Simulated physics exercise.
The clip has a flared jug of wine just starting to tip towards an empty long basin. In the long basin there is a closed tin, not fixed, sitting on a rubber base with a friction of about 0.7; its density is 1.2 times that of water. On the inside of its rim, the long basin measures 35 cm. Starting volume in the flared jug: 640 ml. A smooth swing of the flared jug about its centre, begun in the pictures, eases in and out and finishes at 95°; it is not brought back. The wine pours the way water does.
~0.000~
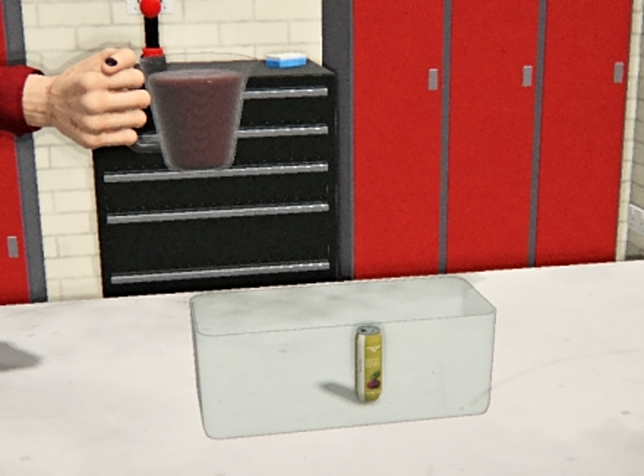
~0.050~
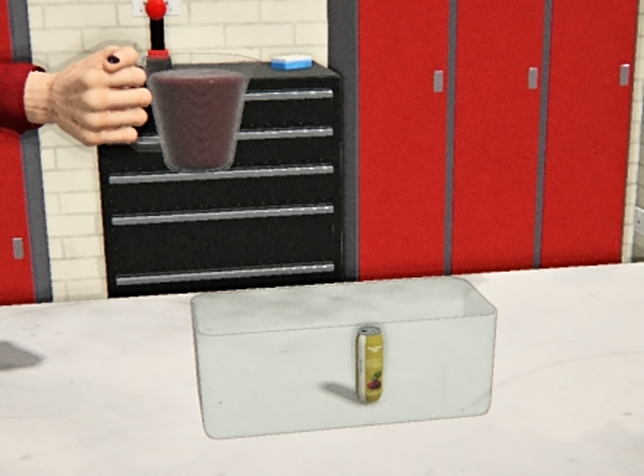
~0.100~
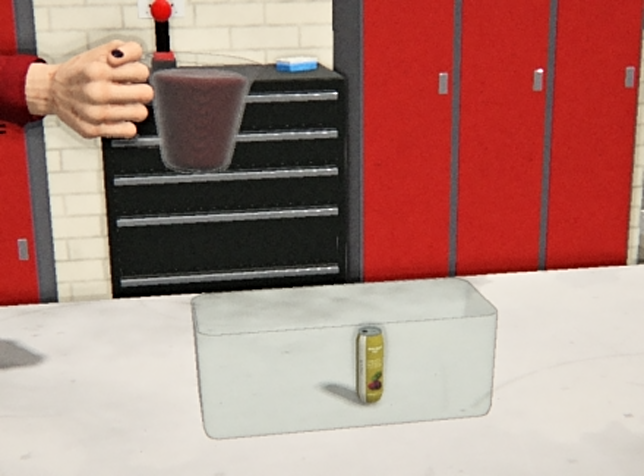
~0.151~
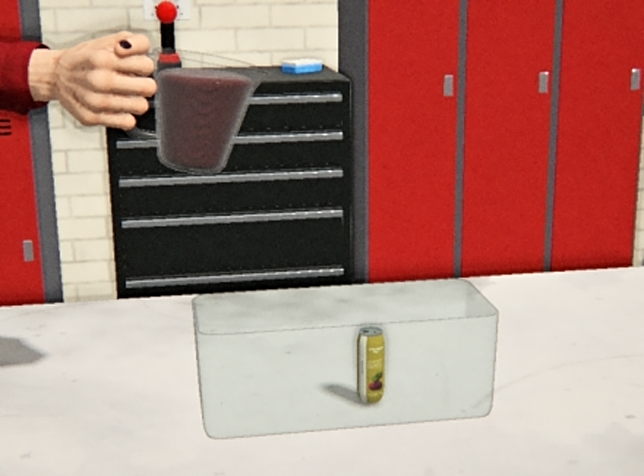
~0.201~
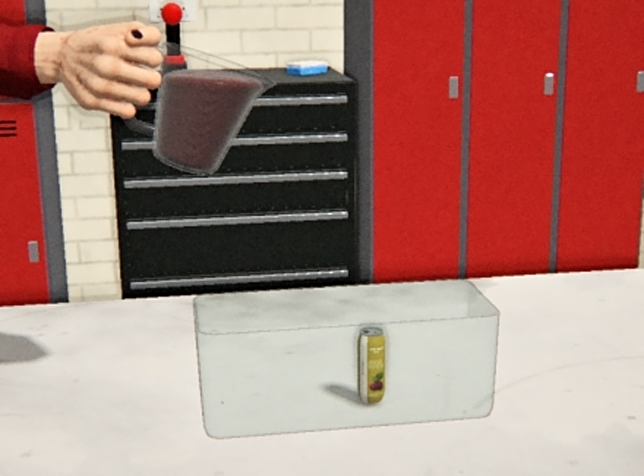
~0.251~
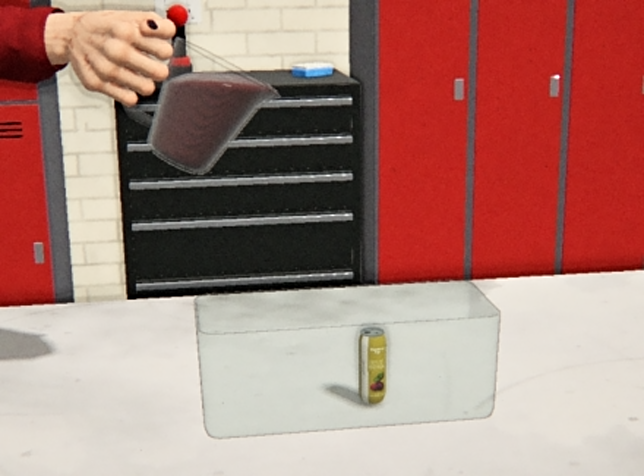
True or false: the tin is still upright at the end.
False.
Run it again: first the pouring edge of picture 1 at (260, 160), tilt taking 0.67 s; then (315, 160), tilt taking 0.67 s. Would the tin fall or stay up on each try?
In the first try it remains standing; in the second it remains standing.
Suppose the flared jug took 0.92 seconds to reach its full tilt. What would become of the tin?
After the tilt, the tin has tipped over.
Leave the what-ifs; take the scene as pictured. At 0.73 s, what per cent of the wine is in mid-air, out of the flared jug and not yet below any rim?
Close to 28 in every hundred parts.
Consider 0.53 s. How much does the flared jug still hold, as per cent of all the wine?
Close to 56 percent of the liquid remains at that time.
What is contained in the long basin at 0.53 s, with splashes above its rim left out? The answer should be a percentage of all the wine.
I'd estimate some 6 percent of the liquid.
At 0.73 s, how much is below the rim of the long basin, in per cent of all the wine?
About 56 %.
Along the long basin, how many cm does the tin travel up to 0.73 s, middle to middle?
Its middle sits about 2 cm from the start.
By 0.53 s the tilt is 85° and 56 per cent is still to pour; the tin stands where it began.
By 0.73 s the tilt is 95° and 15 per cent is still to pour; the tin stands 2 cm from where it began.
By 0.94 s the tilt is 95° and 2 per cent is still to pour; the tin lies on its side.
By 1.17 s the tilt is 95° and 0 per cent is still to pour; the tin lies on its side.
At rest the tin lies on its side.
